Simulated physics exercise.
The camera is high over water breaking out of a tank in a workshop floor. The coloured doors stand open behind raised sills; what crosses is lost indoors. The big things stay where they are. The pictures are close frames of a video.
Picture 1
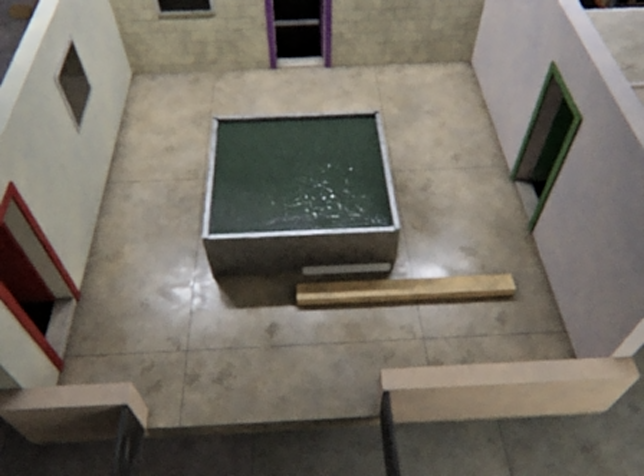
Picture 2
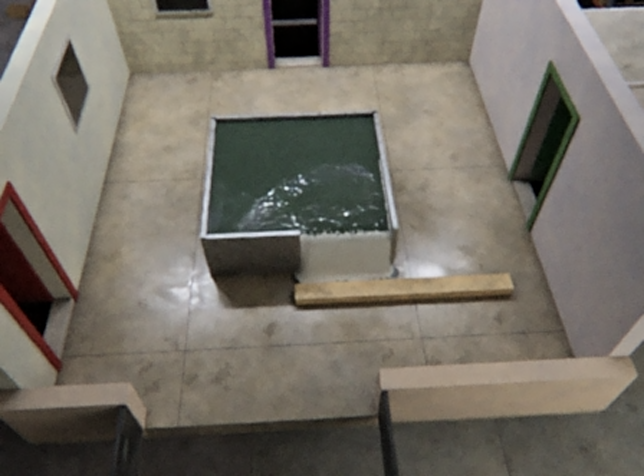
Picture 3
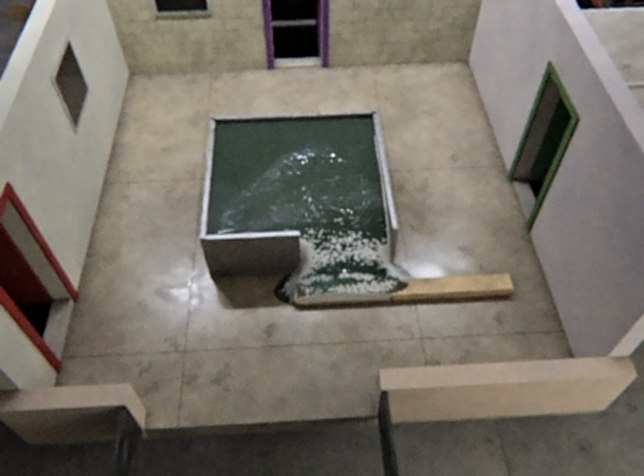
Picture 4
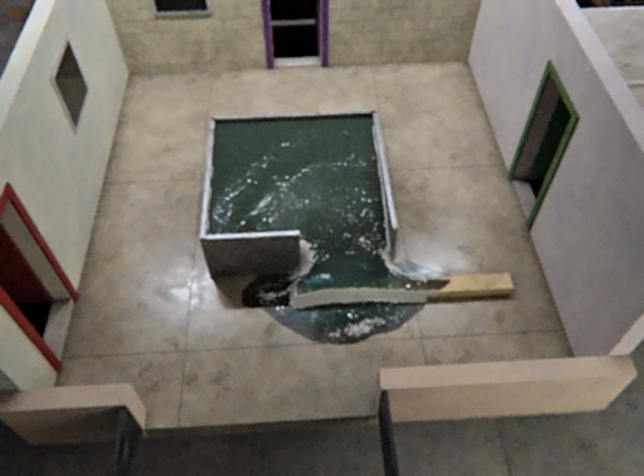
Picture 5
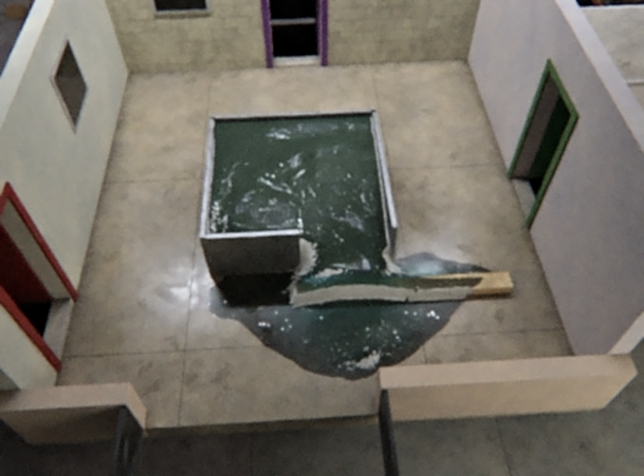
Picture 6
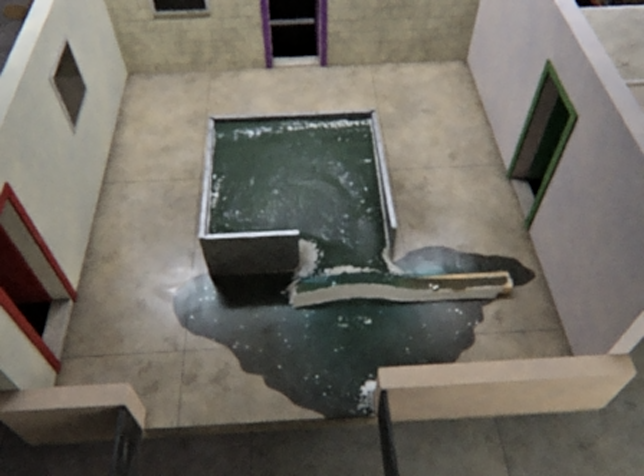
A square tank of dark green water opened at its front right corner, and the water poured out over a wooden beam and spread across the workshop floor toward the front and both sides.
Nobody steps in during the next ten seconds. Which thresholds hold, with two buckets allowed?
In the end: The green door takes more than that; the red door stays under that; the purple door stays under that.
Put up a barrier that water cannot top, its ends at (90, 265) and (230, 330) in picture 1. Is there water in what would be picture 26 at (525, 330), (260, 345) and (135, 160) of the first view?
In turn: Under water, wet, free of water.
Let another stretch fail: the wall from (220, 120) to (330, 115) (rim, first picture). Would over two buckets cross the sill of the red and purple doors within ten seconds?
One by one: Red door stays under; purple door goes over.
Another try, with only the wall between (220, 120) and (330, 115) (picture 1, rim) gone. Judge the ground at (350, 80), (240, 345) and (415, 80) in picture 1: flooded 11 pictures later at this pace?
In turn: Awash, no water, wet.
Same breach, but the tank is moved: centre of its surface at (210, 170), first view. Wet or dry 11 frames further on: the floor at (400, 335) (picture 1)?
There: Awash.
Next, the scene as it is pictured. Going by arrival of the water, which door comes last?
The purple-painted one.
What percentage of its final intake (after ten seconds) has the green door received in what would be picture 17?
Close to 0 %.
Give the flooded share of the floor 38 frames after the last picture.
Near 70 in a hundred.
A moment on, water covers 30 % of the floor; the green door not reached, the red door not reached, the purple door not reached.
Next, water covers 40 % of the floor; the green door under two buckets in, the red door wet at the sill, nothing in, the purple door not reached.
Then, water covers 50 % of the floor; the green door under two buckets in, the red door wet at the sill, nothing in, the purple door not reached.
Later, water covers 70 % of the floor; the green door over two buckets in, the red door under two buckets in, the purple door wet at the sill, nothing in.
In the end, water covers 95 % of the floor; the green door over two buckets in, the red door under two buckets in, the purple door under two buckets in.
